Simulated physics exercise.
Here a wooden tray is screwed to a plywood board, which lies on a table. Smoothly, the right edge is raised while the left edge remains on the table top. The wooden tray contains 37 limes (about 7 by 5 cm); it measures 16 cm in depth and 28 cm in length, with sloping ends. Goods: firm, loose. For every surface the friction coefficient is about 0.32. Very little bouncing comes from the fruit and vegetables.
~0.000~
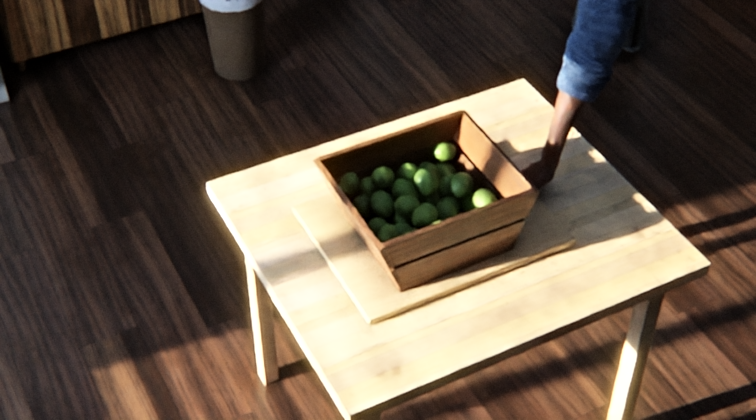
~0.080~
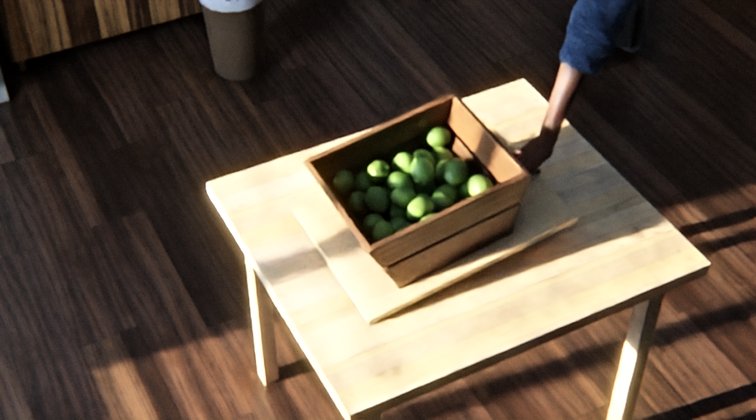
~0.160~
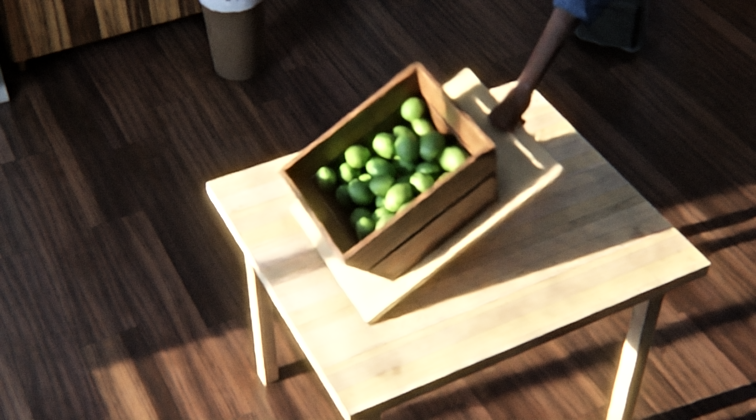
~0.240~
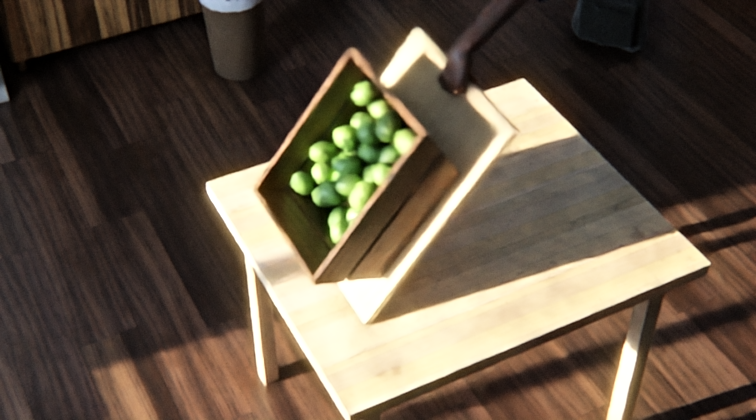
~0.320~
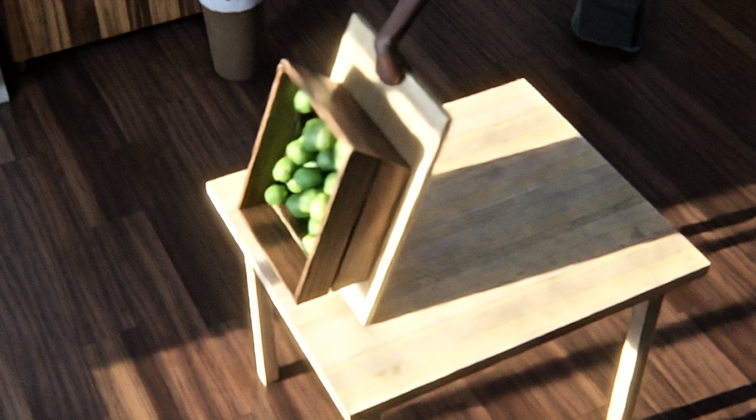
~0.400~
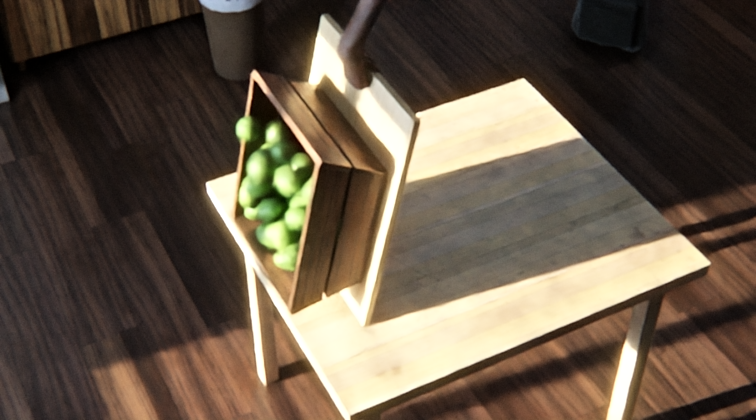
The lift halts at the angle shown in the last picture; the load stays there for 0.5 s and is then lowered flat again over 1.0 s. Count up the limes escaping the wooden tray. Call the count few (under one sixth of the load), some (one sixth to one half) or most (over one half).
The count is most.
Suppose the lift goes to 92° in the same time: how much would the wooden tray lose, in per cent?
Then it's 100 per cent for the wooden tray.
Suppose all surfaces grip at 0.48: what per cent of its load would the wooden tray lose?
In that case the wooden tray sheds 90 per cent of its load.
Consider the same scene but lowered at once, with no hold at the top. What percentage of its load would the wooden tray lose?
In that case the wooden tray sheds 90 percent of its load.
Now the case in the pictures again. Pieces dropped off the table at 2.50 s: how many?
At that time, the count is near 35.
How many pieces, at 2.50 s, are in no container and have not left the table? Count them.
Around 0 of them.
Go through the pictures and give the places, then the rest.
In the first picture (we follow the rim corner now nearest the camera), wooden tray at (382, 245); tilt 0°; nothing out yet.
Wooden tray at (371, 247); tilt 8°, in the second picture.
Wooden tray at (344, 258); tilt 27°, in the third picture.
Wooden tray at (314, 278); tilt 51°, in the fourth picture.
Wooden tray at (295, 300); tilt 70°, in the fifth picture.
Wooden tray at (289, 310); tilt 78°; 1 out, the lowest lime at (262, 166), in the sixth picture.
After 0.74 s, tilt 78°; 32 of 37 out of the wooden tray.
After 1.16 s, tilt 65°; 35 of 37 out of the wooden tray.
After 1.75 s, tilt 5°; 36 of 37 out of the wooden tray.
Final count (at 2.50 s), 36 of 37 out of the wooden tray. Asked share, 36 of 37, 97 per cent.
